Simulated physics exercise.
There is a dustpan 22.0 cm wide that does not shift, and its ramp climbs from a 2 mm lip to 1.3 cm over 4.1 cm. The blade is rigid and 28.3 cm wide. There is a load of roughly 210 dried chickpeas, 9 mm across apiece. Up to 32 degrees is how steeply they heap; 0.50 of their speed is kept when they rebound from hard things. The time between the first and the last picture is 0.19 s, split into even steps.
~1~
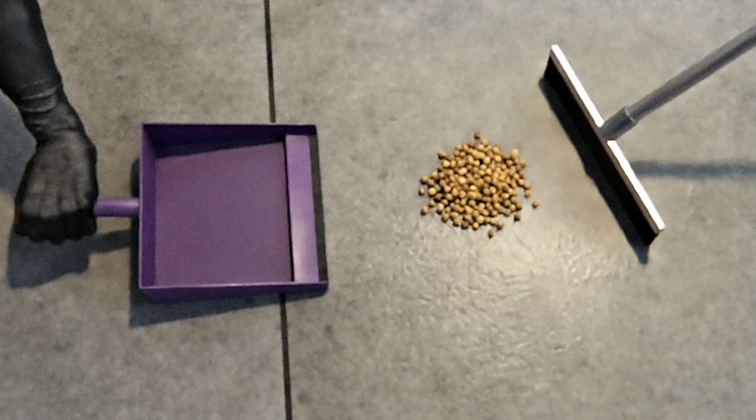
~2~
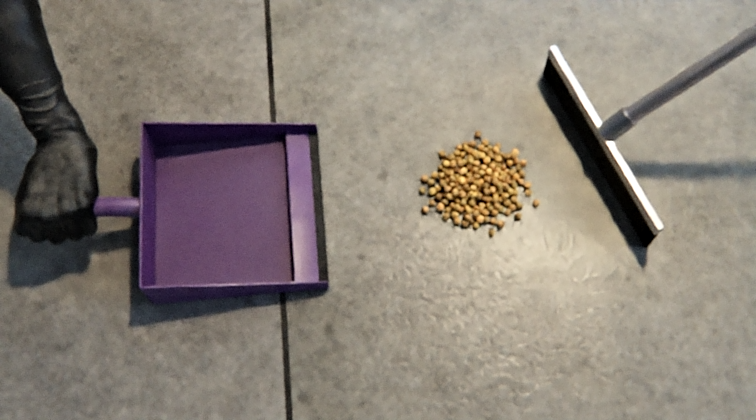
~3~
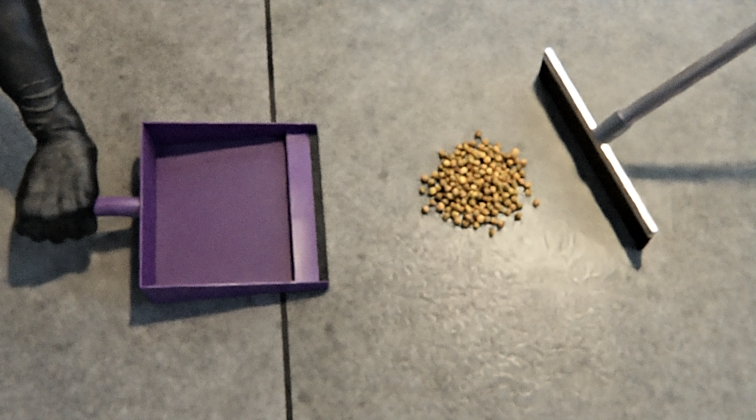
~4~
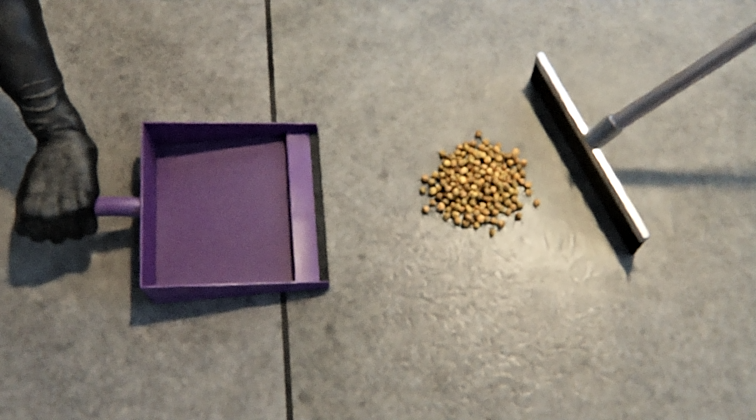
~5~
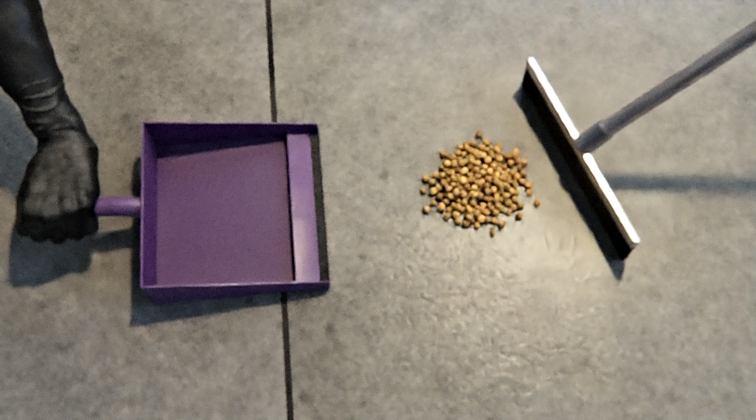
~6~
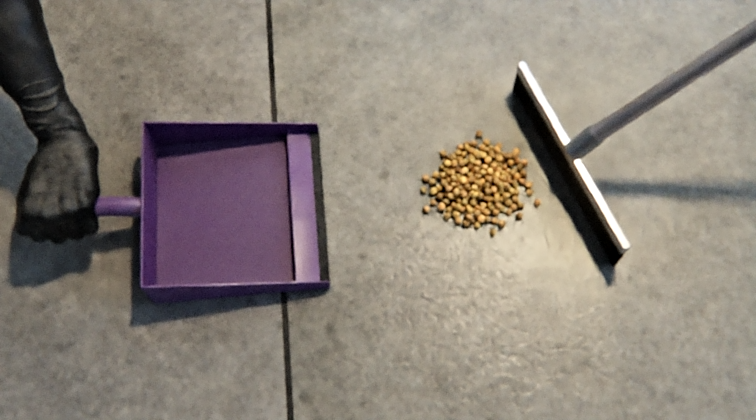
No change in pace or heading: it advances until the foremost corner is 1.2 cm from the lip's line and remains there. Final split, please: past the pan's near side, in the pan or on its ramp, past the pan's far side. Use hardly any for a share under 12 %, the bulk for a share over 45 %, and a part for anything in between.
Past the pan's near side: A part, in the pan or on its ramp: A part, past the pan's far side: Hardly any.
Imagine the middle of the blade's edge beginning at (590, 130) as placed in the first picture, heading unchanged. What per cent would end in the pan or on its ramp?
About 10 per cent.
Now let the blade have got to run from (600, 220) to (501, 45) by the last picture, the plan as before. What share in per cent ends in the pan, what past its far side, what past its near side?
Per cent by place - pan 0, far side 5, near side 0.
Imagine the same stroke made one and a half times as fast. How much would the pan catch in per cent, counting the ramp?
It would be around 20 per cent.
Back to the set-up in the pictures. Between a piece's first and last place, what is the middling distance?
Around 22 centimetres.
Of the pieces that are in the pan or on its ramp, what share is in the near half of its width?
I'd put it near 90 per cent.
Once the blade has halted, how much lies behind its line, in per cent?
Estimate: About 5 %.
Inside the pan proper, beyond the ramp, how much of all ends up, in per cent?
I'd put it near 0 per cent.
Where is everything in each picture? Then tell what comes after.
In the first frame, blade from (659, 229) to (554, 53), moved 0.0 cm, 0 of the pieces shifted so far; middle of the pieces at (480, 182); pan at (224, 216).
In the second frame, blade from (657, 230) to (552, 53), moved 0.3 cm, 0 of the pieces shifted so far; middle of the pieces at (480, 182).
In the third frame, blade from (652, 232) to (547, 56), moved 1.1 cm, 0 of the pieces shifted so far; middle of the pieces at (481, 182).
In the fourth frame, blade from (643, 237) to (539, 60), moved 2.5 cm, 0 of the pieces shifted so far; middle of the pieces at (481, 182).
In the fifth frame, blade from (633, 243) to (530, 65), moved 4.0 cm, 0 of the pieces shifted so far; middle of the pieces at (481, 182).
In the sixth frame, blade from (624, 249) to (521, 69), moved 5.4 cm, 0 of the pieces shifted so far; middle of the pieces at (482, 182); pan at (225, 216).
Then, 0.35 s after the last picture, middle of the blade 19 cm from the lip; 0 % over the lip, far side 0 %, near side 0 %.
Then, 0.58 s after the last picture, middle of the blade 11 cm from the lip; 0 % over the lip, far side 0 %, near side 10 %.
Then, 0.93 s after the last picture, middle of the blade 6 cm from the lip; 20 % over the lip, far side 0 %, near side 25 %.
In the end, near side 25 %, pan 20 %, far side 0 %, in front of the lip or behind the blade 55 %.
